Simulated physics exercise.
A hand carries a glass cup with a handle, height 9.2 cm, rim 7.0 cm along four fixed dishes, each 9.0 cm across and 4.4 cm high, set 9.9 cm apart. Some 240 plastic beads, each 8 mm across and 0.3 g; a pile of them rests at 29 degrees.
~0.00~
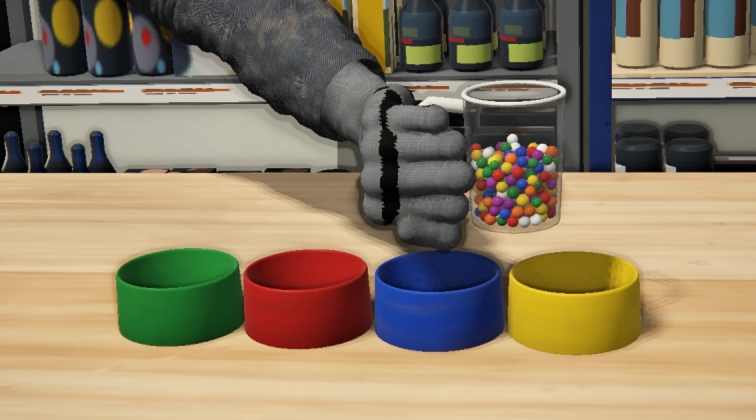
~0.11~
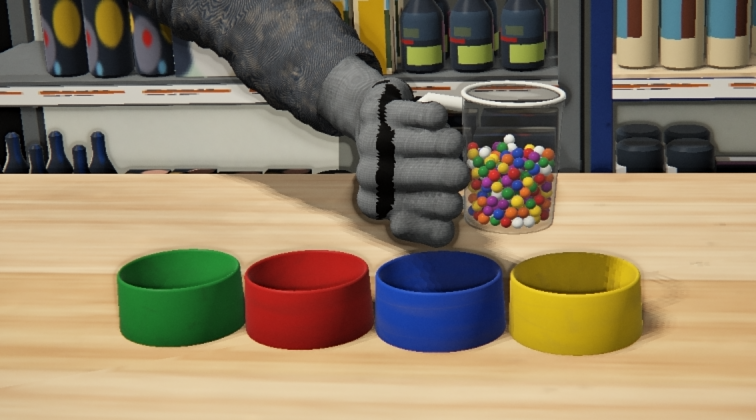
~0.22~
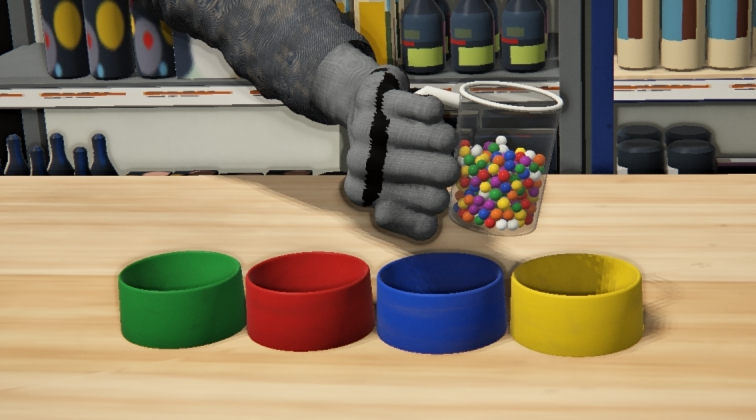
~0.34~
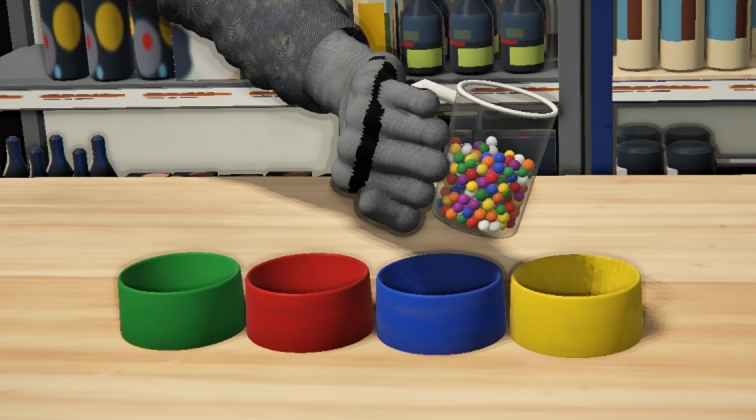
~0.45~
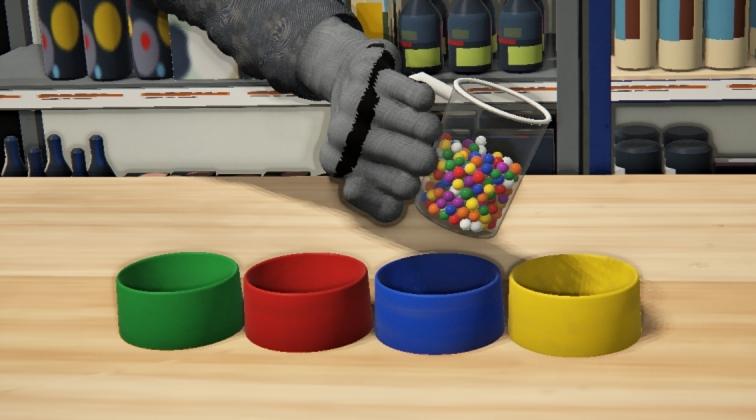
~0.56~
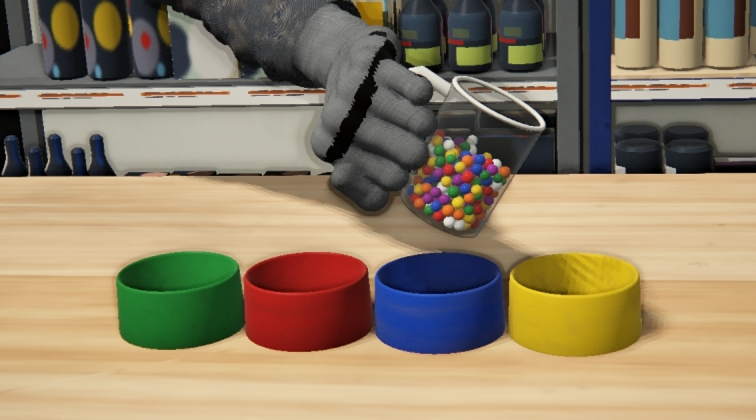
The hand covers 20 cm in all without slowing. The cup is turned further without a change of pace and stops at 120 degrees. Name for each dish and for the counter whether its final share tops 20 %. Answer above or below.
Red: Below, blue: Above, green: Below, yellow: Below, counter: Below.
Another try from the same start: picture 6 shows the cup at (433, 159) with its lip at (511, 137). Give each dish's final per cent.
Red 90; blue 0; green 0; yellow 0.
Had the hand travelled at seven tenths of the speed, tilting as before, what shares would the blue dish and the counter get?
Blue 90; counter 0.
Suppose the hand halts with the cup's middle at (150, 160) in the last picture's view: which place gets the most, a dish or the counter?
The winner: Blue.
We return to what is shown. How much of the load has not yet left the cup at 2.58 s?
Some 0 per cent of the load.
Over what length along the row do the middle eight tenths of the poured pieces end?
Roughly 5 cm.
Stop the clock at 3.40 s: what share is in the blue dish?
About 100 per cent by then.
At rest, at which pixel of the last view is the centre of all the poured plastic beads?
At about (432, 303).
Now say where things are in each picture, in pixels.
Cup at (515, 157), tilt 0 degrees, lip at (564, 93), moved 0.0 cm; middle of the pieces at (517, 184); yellow dish at (574, 273); blue dish at (438, 272); red dish at (306, 270); green dish at (178, 269), in the first picture.
Cup at (511, 158), tilt 3 degrees, lip at (564, 96), moved 0.3 cm; middle of the pieces at (512, 184), in the second picture.
Cup at (502, 159), tilt 9 degrees, lip at (561, 104), moved 1.1 cm; middle of the pieces at (500, 186), in the third picture.
Cup at (491, 160), tilt 16 degrees, lip at (556, 112), moved 1.8 cm; middle of the pieces at (486, 186), in the fourth picture.
Cup at (479, 160), tilt 23 degrees, lip at (549, 119), moved 2.5 cm; middle of the pieces at (471, 185), in the fifth picture.
Cup at (469, 159), tilt 29 degrees, lip at (543, 126), moved 3.2 cm; middle of the pieces at (458, 183); yellow dish at (574, 275); blue dish at (438, 274); red dish at (306, 273); green dish at (178, 272). Its pace works out near 60 degrees a second; the hand travels 6 cm a second, in the sixth picture.
After 1.77 s, tilt 99 degrees; cup holds 95 %.
After 2.58 s, tilt 120 degrees; cup holds 0 %, blue 100 %.
After 3.40 s, tilt 120 degrees; cup holds 0 %, blue 100 %.
By 3.7 s all is still; red 0 %, blue 100 %, green 0 %, yellow 0 %, counter 0 %.
